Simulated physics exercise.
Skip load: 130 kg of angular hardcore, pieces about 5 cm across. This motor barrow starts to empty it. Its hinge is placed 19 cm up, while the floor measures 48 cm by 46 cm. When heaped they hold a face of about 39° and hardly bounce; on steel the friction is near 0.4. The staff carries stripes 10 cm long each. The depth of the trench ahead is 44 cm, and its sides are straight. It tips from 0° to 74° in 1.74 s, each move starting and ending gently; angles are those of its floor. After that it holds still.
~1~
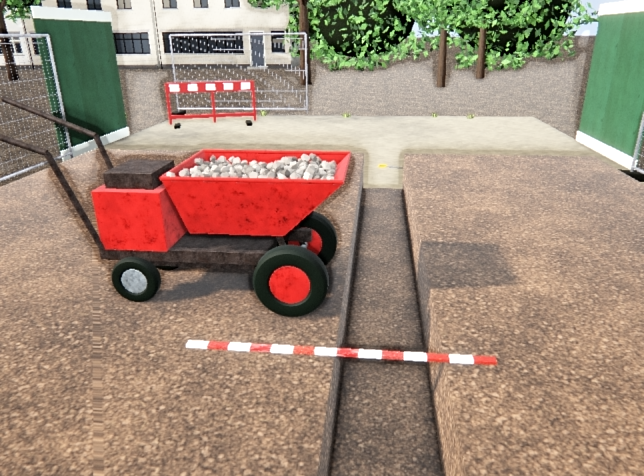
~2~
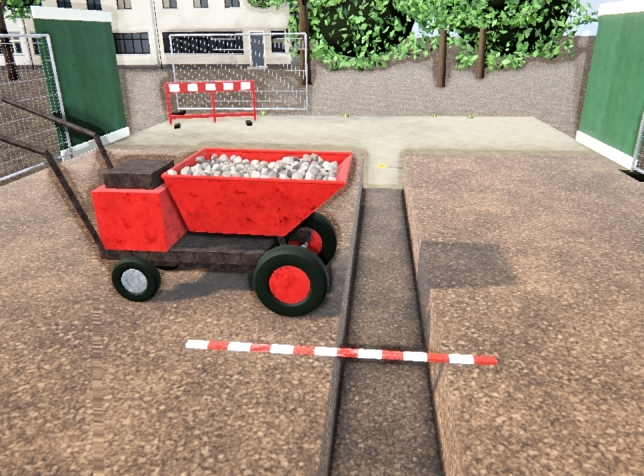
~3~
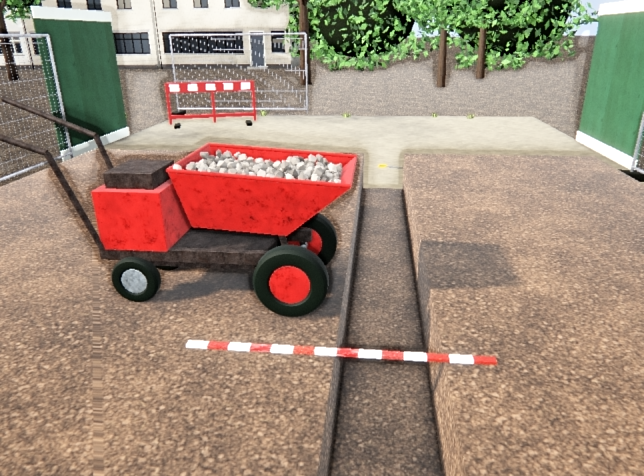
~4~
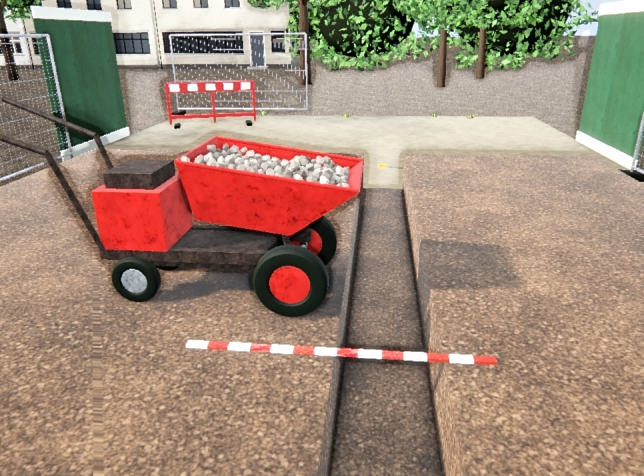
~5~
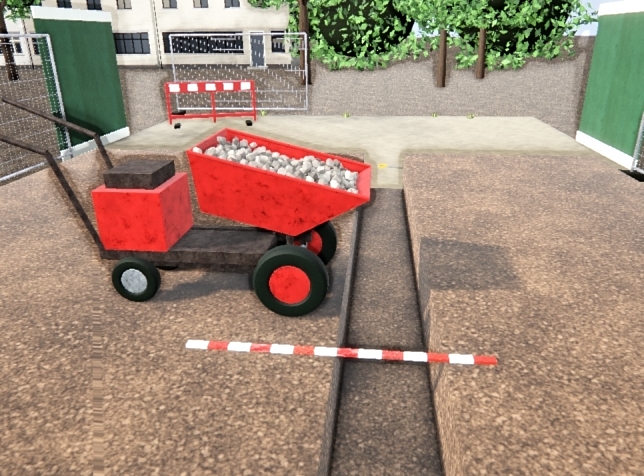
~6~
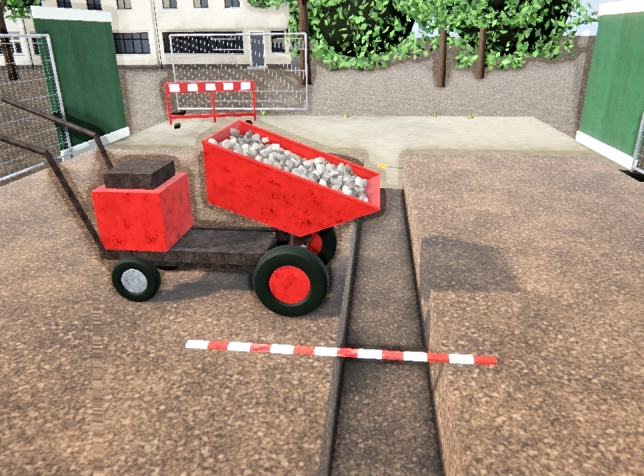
A red skip full of pale stones tilts steadily down to the right on a motor barrow.
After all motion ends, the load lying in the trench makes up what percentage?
It makes up about 70 per cent.
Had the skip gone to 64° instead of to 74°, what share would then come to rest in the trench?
About 65%.
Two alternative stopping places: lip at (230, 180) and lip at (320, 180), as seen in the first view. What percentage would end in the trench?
Result: Close to 45 then close to 95 per cent.
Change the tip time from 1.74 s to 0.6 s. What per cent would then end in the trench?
50 %.
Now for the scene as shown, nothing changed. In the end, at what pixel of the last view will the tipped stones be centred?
Around (415, 345).
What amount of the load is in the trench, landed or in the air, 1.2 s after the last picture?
About 30 per cent by then.
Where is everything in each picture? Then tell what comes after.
The skip is at 0°, its lip at (343, 182); the top of the load is at (287, 163), in the first frame.
The skip is at 1°, its lip at (345, 183); the top of the load is at (260, 161), in the second frame.
Lip at (351, 186), floor tilted 4°, highest stones at (250, 159), in the third frame.
Lip at (359, 192), floor tilted 8°, highest stones at (230, 153), in the fourth frame.
Lip at (369, 199), floor tilted 14°, highest stones at (233, 145), in the fifth frame.
The skip is at 20°, its lip at (379, 209); the top of the load is at (239, 139), in the sixth frame.
Then, 0.7 s after the last picture the floor is at 62°, 99 % in the skip, 1 % in the trench; the foremost stones are at (425, 274).
Then, 1.2 s after the last picture the floor is at 74°, 50 % in the skip, 28 % in the trench, 22 % past the trench; the foremost stones are at (500, 289).
Then, 1.6 s after the last picture the floor is at 74°, 20 % in the skip, 48 % in the trench, 32 % past the trench; the foremost stones are at (522, 287).
Then, 3.5 s after the last picture the floor is at 74°, 0 % in the skip, 70 % in the trench, 30 % past the trench; the foremost stones are at (523, 287).
